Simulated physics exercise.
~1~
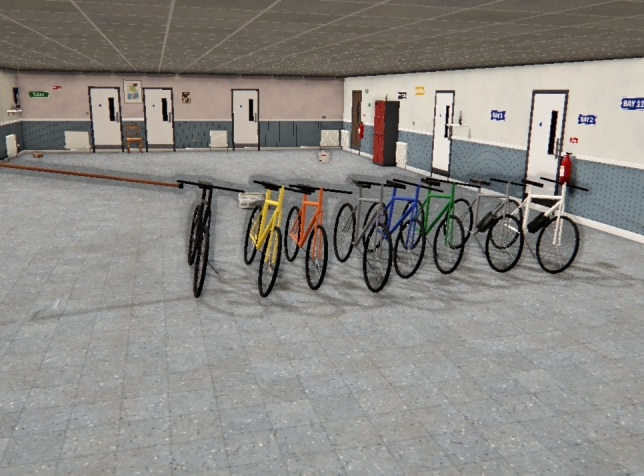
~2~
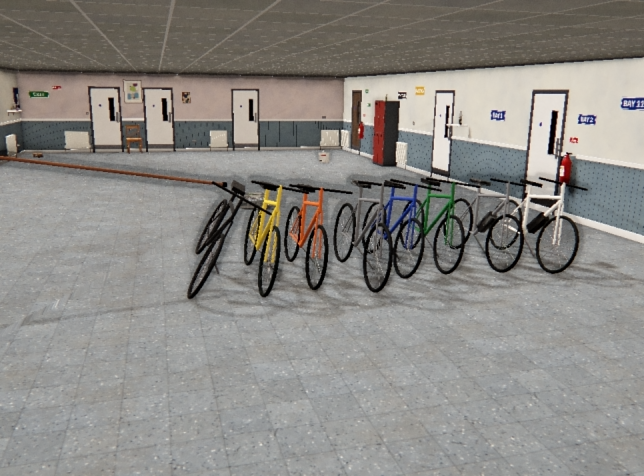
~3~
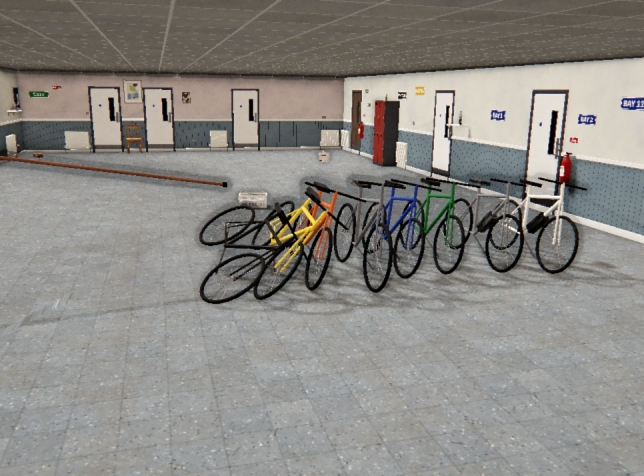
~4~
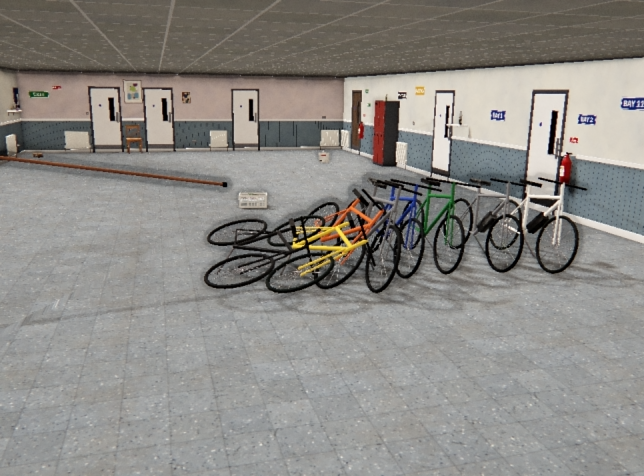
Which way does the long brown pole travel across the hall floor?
The pole moves to the right, towards the black bicycle at the near end of the row.
